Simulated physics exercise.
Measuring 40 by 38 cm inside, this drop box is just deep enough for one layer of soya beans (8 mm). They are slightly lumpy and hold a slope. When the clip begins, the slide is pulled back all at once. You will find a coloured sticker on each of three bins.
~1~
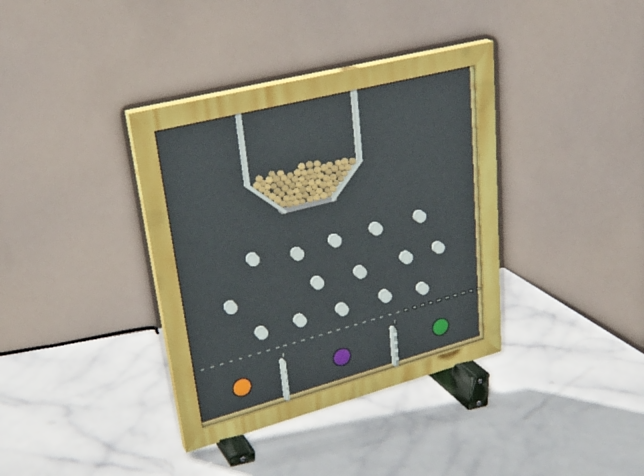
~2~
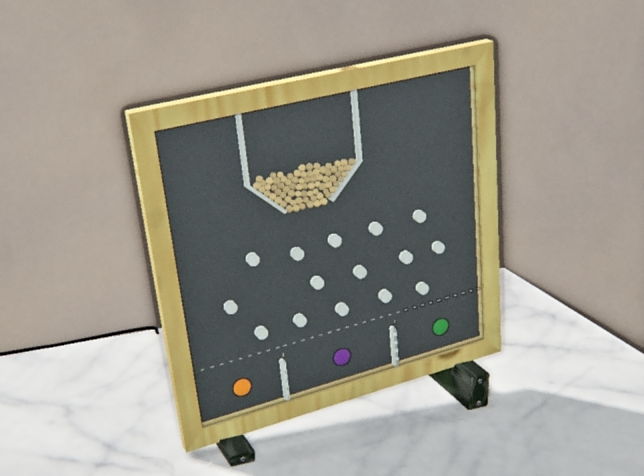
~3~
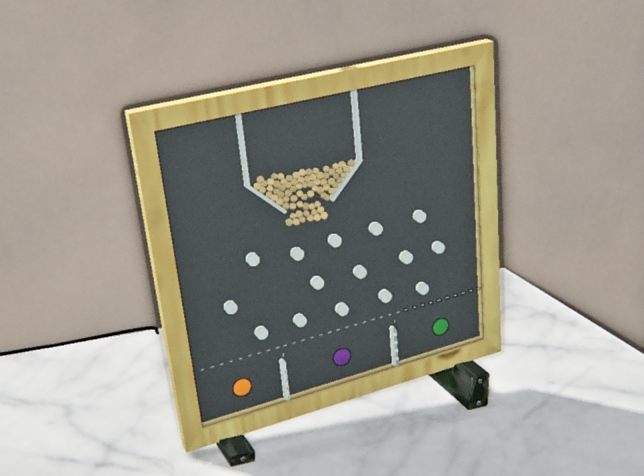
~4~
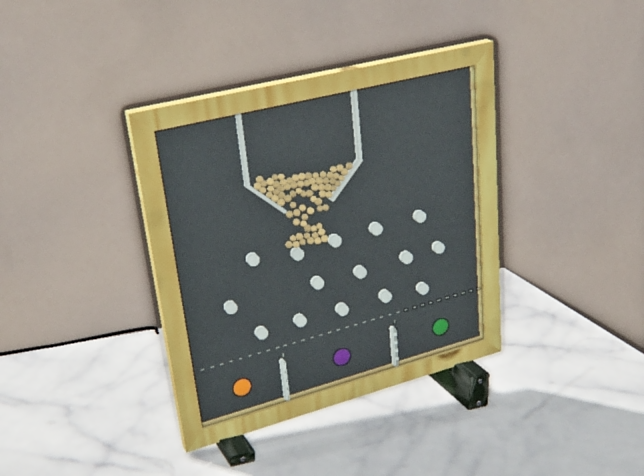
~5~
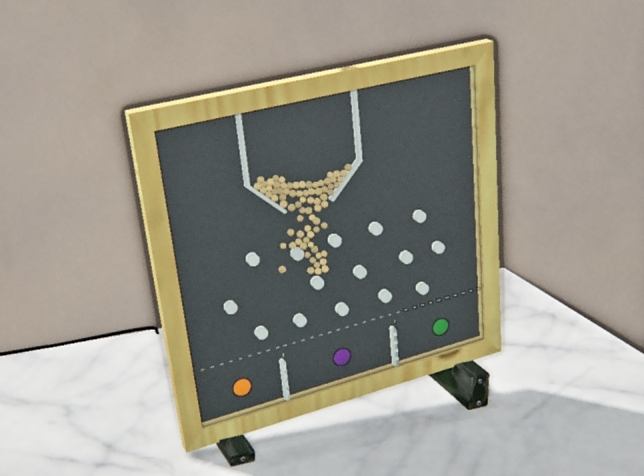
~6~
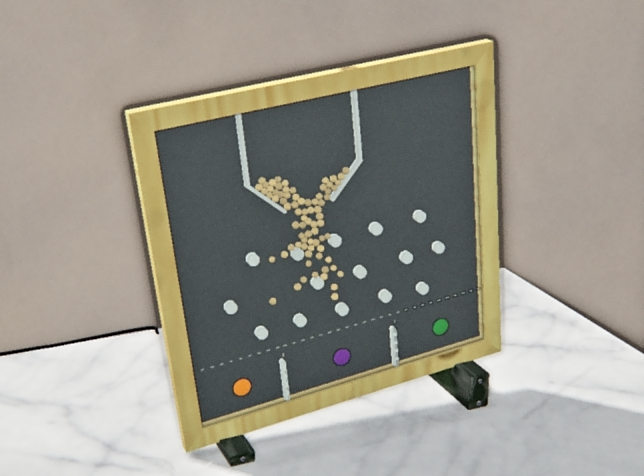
On a marble surface against a plain wall, tan beans pouring from a funnel in a tilted framed board, scattering among white pegs.
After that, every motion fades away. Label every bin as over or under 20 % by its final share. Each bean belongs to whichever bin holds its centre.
Orange bin over, purple bin over, green bin under 20 %.
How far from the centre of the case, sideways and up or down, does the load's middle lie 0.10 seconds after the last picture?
3 cm left, 2 cm below.
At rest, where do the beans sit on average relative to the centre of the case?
It lies close to 5 centimetres left and 18 centimetres below.
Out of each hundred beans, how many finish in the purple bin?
Around 60 percent.
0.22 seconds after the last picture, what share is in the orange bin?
Share: About 15 percent.
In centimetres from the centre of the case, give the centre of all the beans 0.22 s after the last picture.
Some 3 cm left and 9 cm below.
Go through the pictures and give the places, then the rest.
Tilted 6° anticlockwise; about 80 beans; beans centred (305, 183); orange (242, 387), purple (342, 357), green (440, 327); slide (281, 211) to (334, 198), in the first frame.
Beans centred (305, 186); 5 out, bottom bean (289, 209); 15 fixed pegs, one at (261, 333), in the second frame.
Beans centred (304, 185); 14 out, bottom bean (296, 222), in the third frame.
Beans centred (303, 194); 23 out, bottom bean (296, 245), in the fourth frame.
Beans centred (303, 210); 30 out, bottom bean (318, 271), in the fifth frame.
Beans centred (308, 221); 41 out, bottom bean (335, 297); wall ends (282, 362), (393, 329), (237, 109) to (283, 211), (332, 199) to (353, 86), in the sixth frame.
Then, 0.10 s after the last picture, the beans' middle is 3 cm left of and 2 cm below the centre; purple 5 %.
Then, 0.22 s after the last picture, the beans' middle is 3 cm left of and 9 cm below the centre; orange 15 %, purple 25 %.
Then, 0.45 s after the last picture, the beans' middle is 4 cm left of and 18 cm below the centre; orange 35 %, purple 60 %.
All still 1.4 s after it, orange 35 %, purple 60 %, green 0 %.
